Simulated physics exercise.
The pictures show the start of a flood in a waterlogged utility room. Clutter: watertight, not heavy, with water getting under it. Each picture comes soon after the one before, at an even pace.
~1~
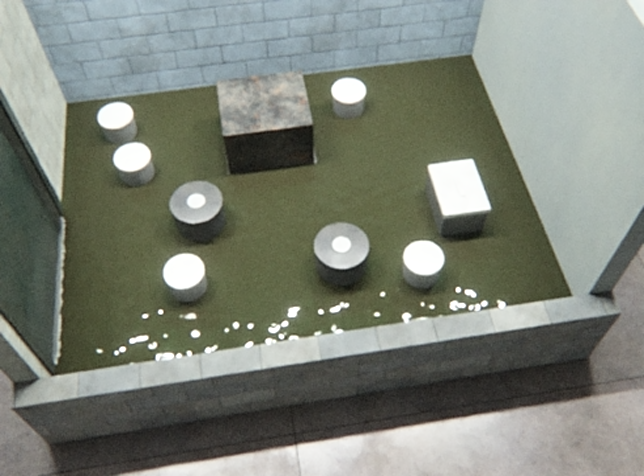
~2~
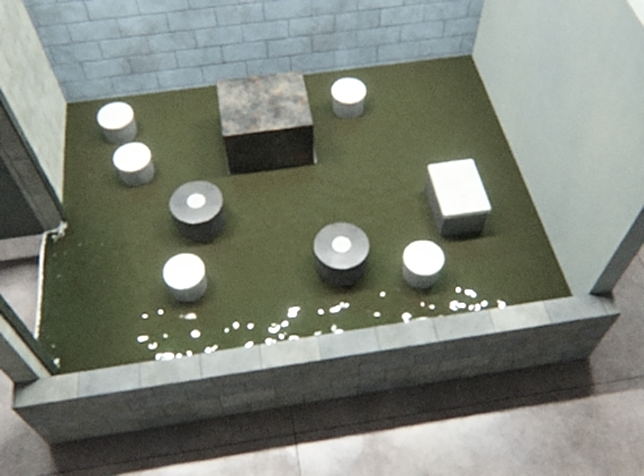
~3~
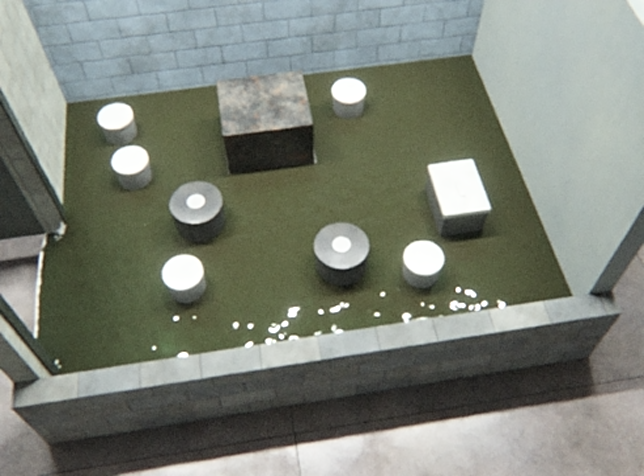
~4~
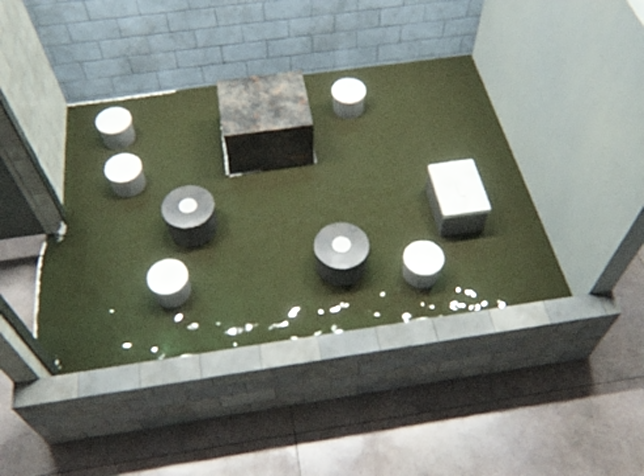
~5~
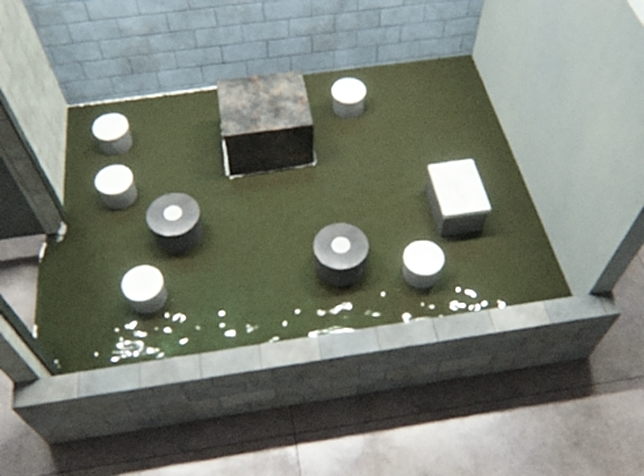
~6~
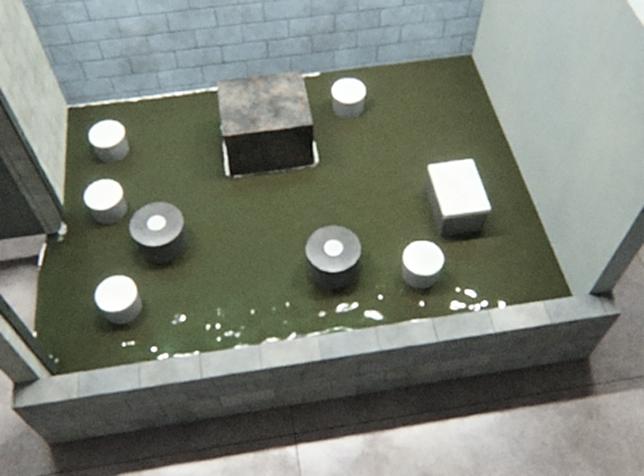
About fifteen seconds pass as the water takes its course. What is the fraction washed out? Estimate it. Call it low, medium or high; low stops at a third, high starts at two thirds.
High.
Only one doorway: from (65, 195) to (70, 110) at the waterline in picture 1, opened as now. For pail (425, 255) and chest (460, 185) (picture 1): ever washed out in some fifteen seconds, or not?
One after the other: Remained, remained.
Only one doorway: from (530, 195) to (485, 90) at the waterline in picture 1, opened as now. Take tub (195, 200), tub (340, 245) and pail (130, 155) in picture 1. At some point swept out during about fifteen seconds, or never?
Lost; lost; retained.
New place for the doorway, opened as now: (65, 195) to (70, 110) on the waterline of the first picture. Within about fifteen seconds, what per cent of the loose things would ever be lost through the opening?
Estimate: Close to 60 %.
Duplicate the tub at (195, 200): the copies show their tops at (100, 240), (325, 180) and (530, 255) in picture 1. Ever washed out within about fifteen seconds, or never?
First one makes it out, second one makes it out, third one does not escape.
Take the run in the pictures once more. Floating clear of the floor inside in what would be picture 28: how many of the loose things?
Count: 3.
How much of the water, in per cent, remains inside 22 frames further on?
About 48 percent.
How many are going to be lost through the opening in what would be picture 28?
Tally: 5.
A moment on, 1 of 8 are out; 7 afloat.
Next, 4 of 8 are out; 4 afloat.
Later, 5 of 8 are out; 3 afloat.
In the end, 6 of 8 are out; 2 afloat.
